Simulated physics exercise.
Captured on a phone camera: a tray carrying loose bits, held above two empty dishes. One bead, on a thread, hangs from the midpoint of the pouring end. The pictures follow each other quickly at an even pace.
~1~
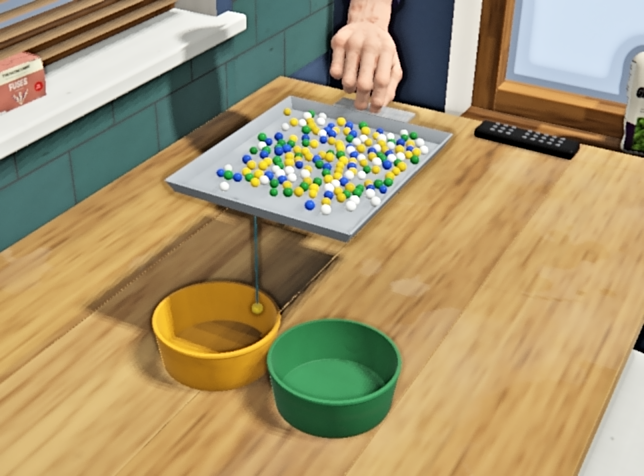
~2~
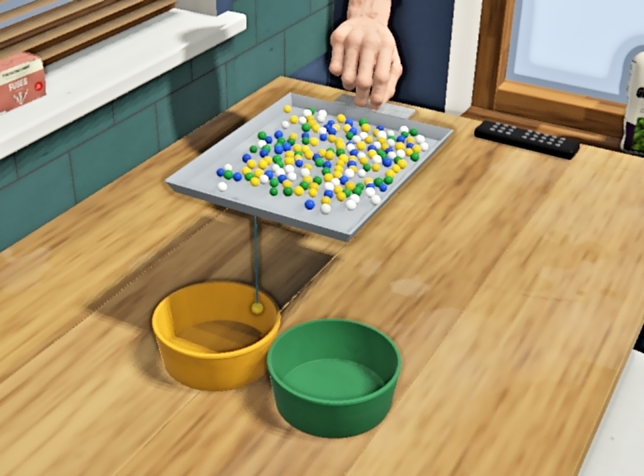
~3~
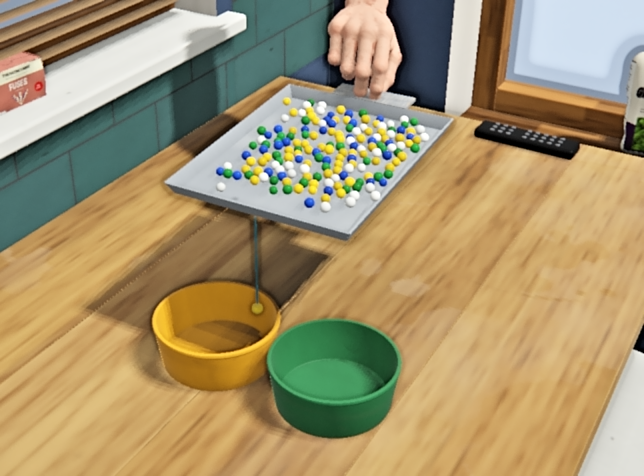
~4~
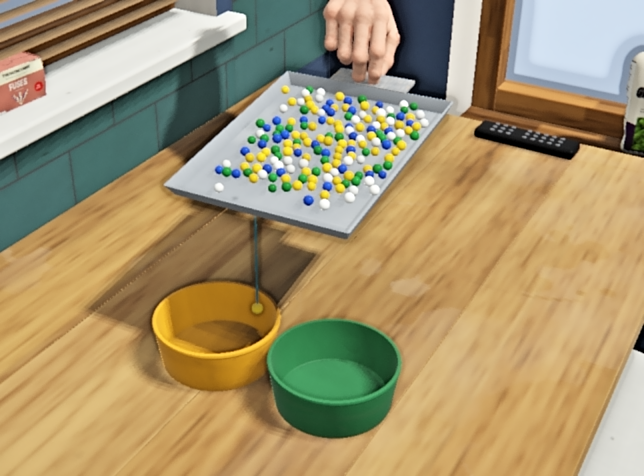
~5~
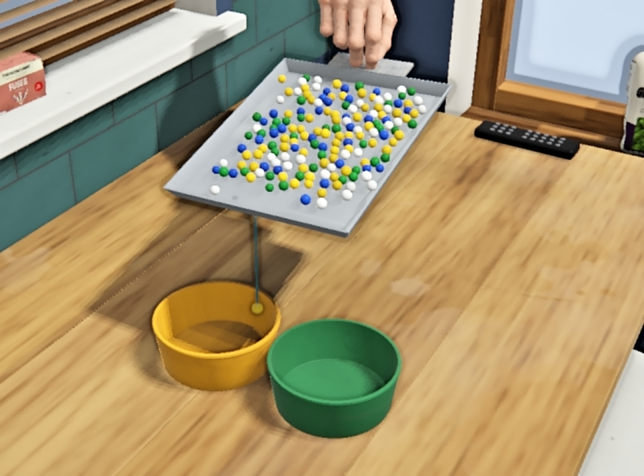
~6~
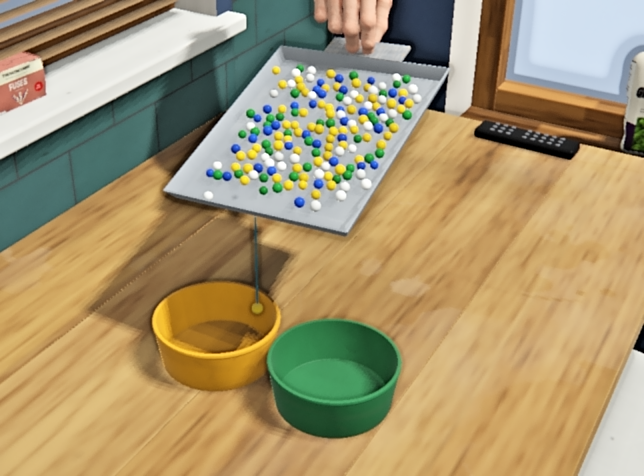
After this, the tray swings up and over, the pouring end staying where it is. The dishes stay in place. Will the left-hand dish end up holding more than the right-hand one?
Yes: I'd say the left dish gets the lion's share of it.
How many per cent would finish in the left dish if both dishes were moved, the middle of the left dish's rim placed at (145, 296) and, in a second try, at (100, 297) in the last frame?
You'd end up with around 40 per cent and then around 10 per cent.
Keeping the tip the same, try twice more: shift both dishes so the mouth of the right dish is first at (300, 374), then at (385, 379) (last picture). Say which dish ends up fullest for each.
The first time it's the left-side dish, the second time it's the left-side dish.
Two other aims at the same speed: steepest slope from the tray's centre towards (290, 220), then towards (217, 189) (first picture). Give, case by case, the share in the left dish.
First case around 10 per cent, second case 40 per cent.
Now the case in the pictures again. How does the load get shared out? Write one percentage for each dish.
Final share: Left dish at 60 per cent, right dish at 0 per cent.
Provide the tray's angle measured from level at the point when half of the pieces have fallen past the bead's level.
Near 65 degrees.
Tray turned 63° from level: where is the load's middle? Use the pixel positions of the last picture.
Near the pixel (204, 295).
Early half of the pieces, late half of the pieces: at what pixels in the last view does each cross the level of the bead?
First around (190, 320), afterwards around (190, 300).
Soon, tray tipped steeply; about a third on the tray; a stray few in the right dish; about a quarter in the left dish; a small part outside both; about a quarter in the air.
A while on, tray tipped past a quarter turn; a stray few in the right dish; about two thirds in the left dish; about a third outside both; a stray few in the air.
Towards the end, tray tipped past a quarter turn; a stray few in the right dish; about two thirds in the left dish; about a third outside both.
Finally, tray tipped past a quarter turn; a stray few in the right dish; about two thirds in the left dish; about a third outside both.
